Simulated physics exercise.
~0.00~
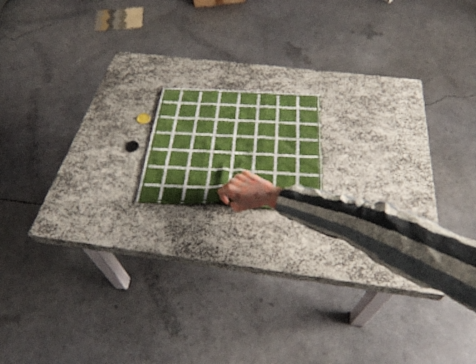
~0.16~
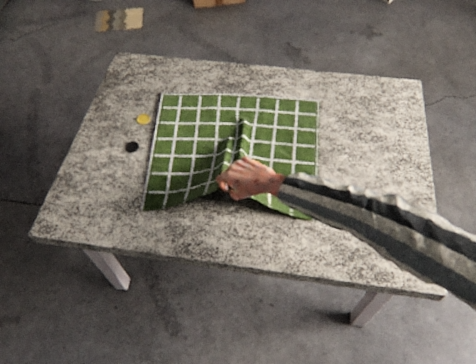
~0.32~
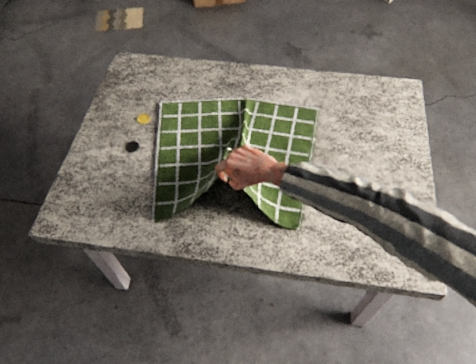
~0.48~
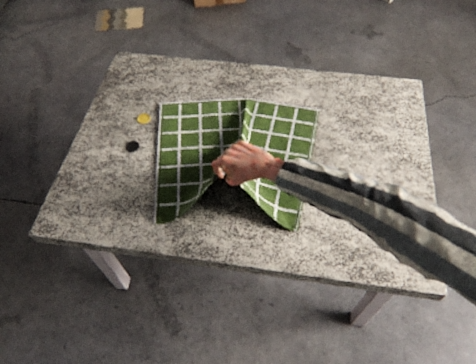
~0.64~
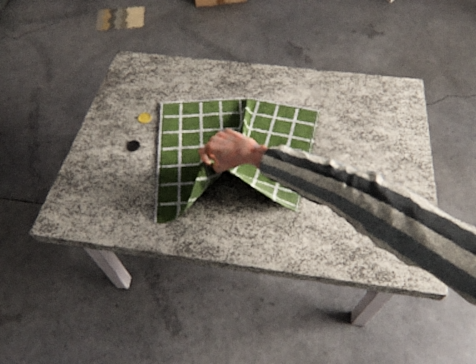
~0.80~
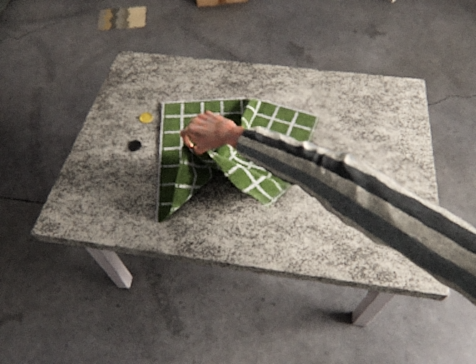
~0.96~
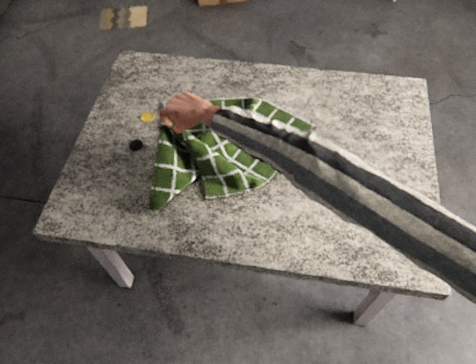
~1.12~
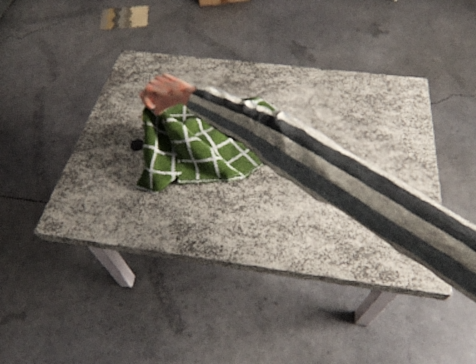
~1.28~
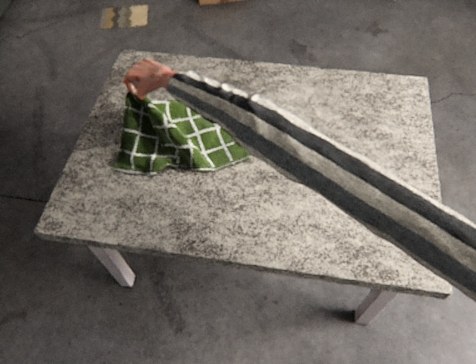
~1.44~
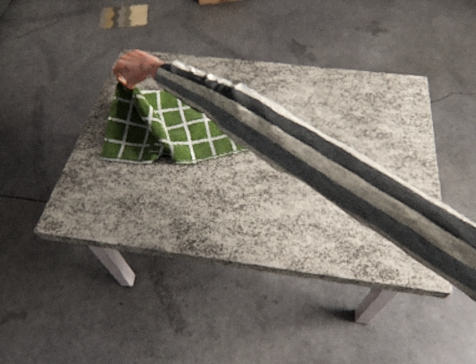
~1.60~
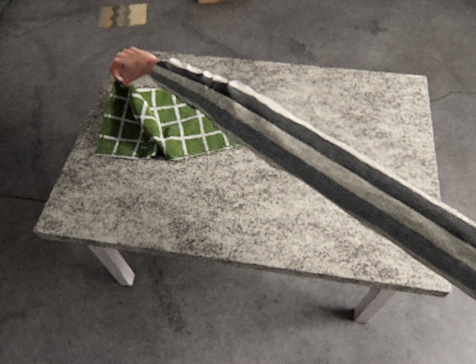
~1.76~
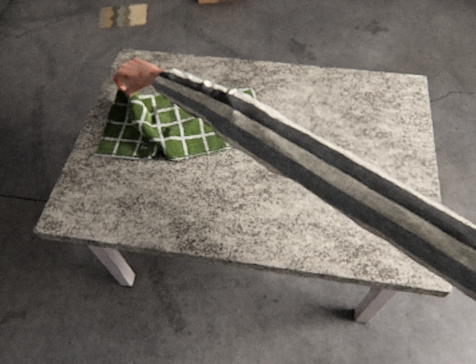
The footage shows a hand in a striped sleeve gripping the near edge of a green checked tea towel on a speckled workbench, folding it up and dragging it toward the far left corner, where the bunched cloth ends up covering a yellow button and a black lid.
